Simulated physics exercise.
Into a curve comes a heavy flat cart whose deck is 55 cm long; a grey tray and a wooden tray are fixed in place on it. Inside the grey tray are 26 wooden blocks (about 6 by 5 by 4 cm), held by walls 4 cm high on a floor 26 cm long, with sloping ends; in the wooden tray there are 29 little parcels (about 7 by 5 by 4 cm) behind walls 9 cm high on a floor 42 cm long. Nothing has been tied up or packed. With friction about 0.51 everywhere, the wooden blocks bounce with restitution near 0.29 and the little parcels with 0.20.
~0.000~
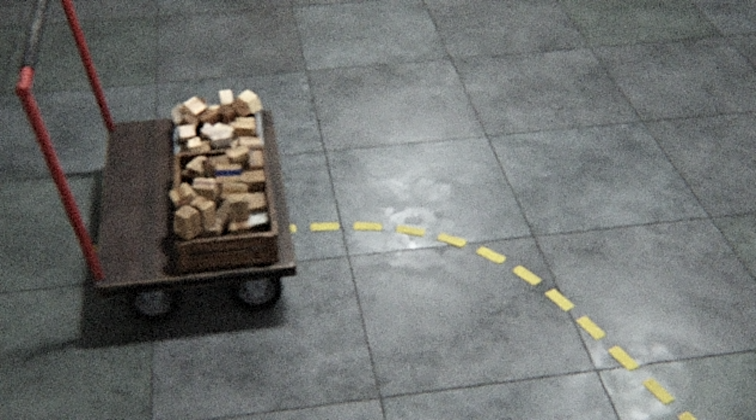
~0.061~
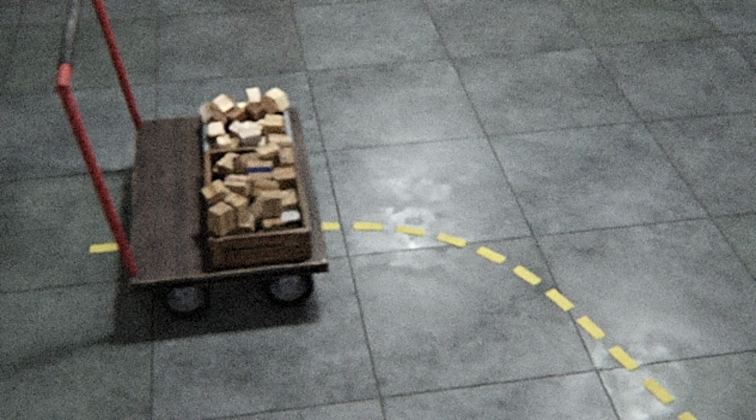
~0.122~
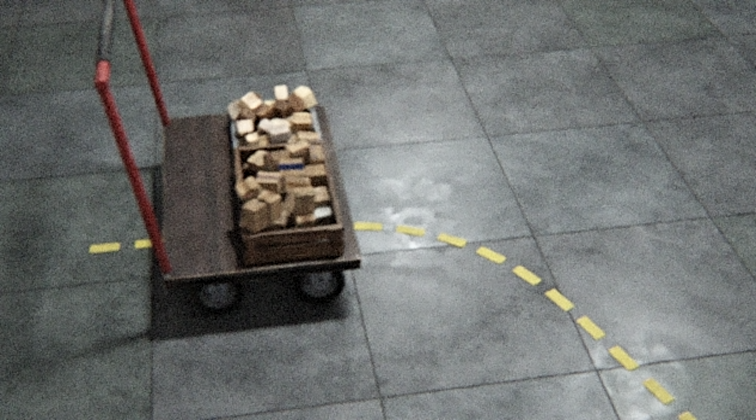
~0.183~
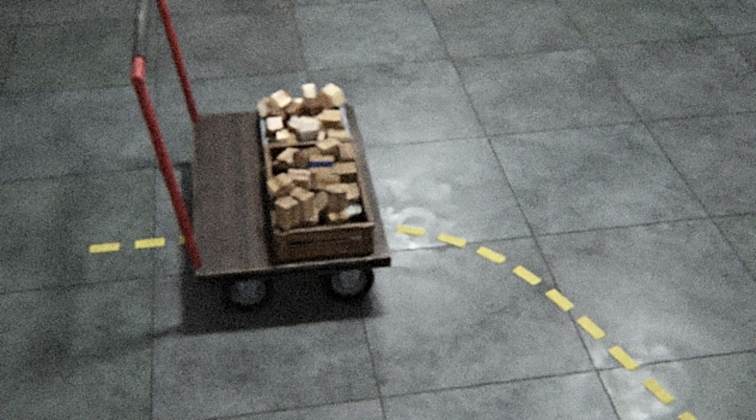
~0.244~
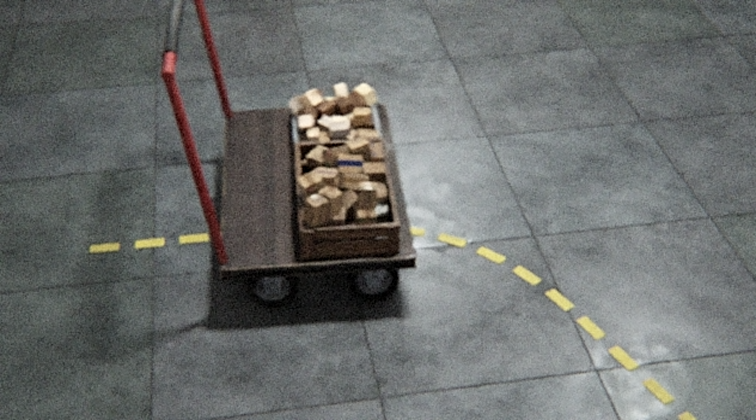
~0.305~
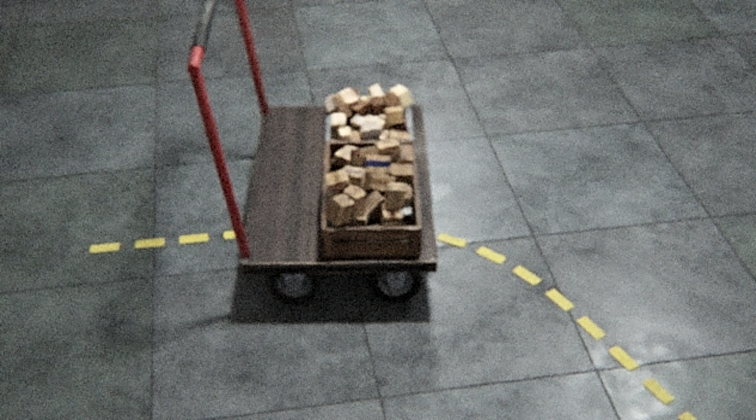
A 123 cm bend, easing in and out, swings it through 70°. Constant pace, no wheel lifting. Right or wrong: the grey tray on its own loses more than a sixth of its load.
Wrong, it loses less than a sixth.
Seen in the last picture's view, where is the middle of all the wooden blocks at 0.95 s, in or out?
In the last view they're centred near (711, 258).
After 0.54 s, the grey tray has all 26 and the wooden tray has all 29.
After 0.70 s, the grey tray is down by 1 of 26 and the wooden tray is down by 1 of 29.
After 0.95 s, the grey tray is down by 1 of 26 and the wooden tray is down by 1 of 29.
Outcome (at 1.40 s), the grey tray is down by 1 of 26 and the wooden tray is down by 1 of 29. Asked share, 1 of 26, 4 per cent.
